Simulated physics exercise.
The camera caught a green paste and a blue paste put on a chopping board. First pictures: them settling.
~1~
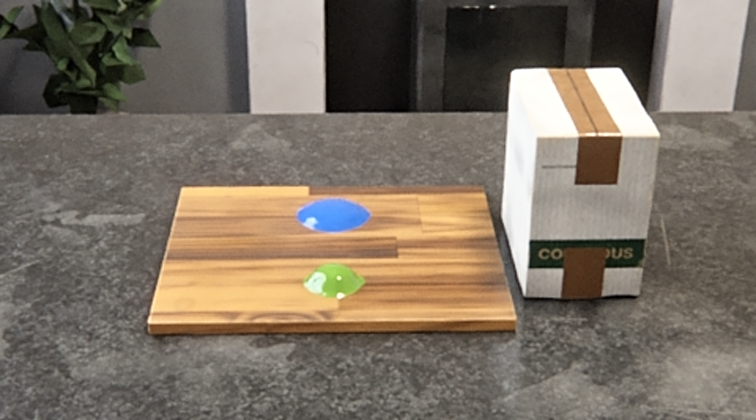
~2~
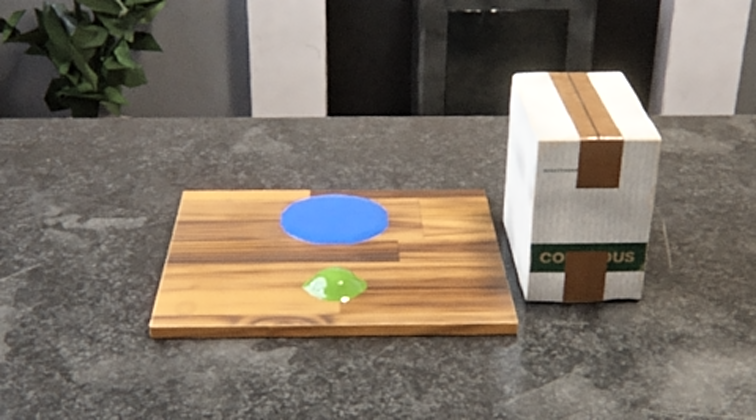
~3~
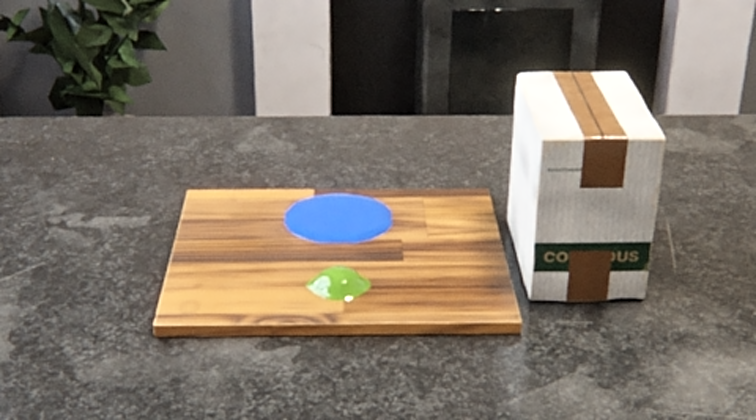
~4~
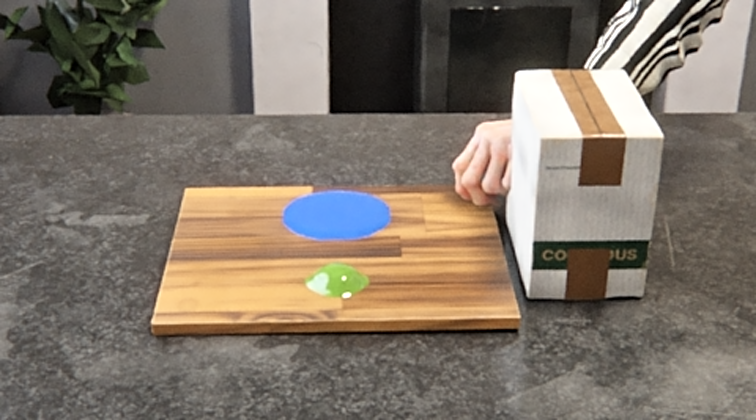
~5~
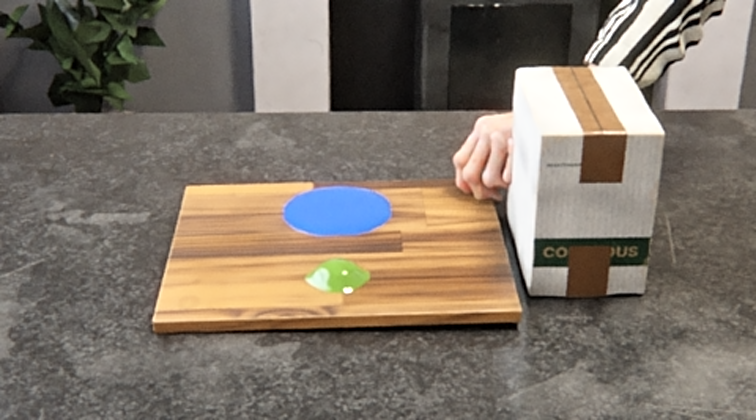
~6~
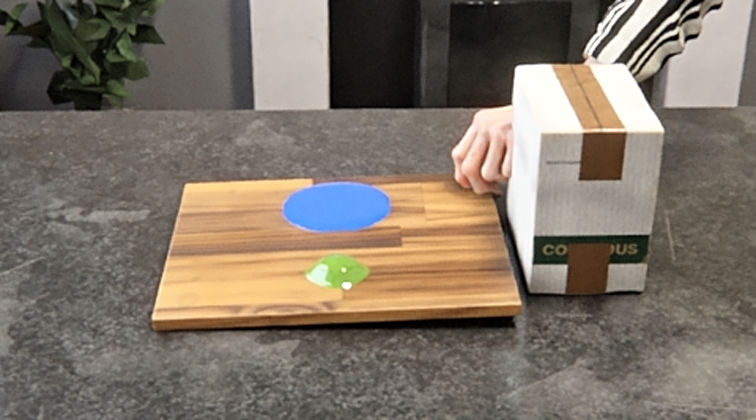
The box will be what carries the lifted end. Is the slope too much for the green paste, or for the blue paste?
Take the green paste first: It keeps its place; then the blue paste goes over.
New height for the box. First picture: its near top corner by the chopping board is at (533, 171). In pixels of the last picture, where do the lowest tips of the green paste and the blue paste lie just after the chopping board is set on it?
The first tip is at (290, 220), the second at (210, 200).
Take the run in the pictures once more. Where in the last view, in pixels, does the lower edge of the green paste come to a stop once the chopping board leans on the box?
Close to (275, 204).
Next, slope about 34°; the green paste has not moved; the blue paste has crept down a long way.
After that, the green paste has not moved; the blue paste is dripping off the low end.
Finally, slope about 34°; the green paste has not moved; the blue paste is dripping off the low end.
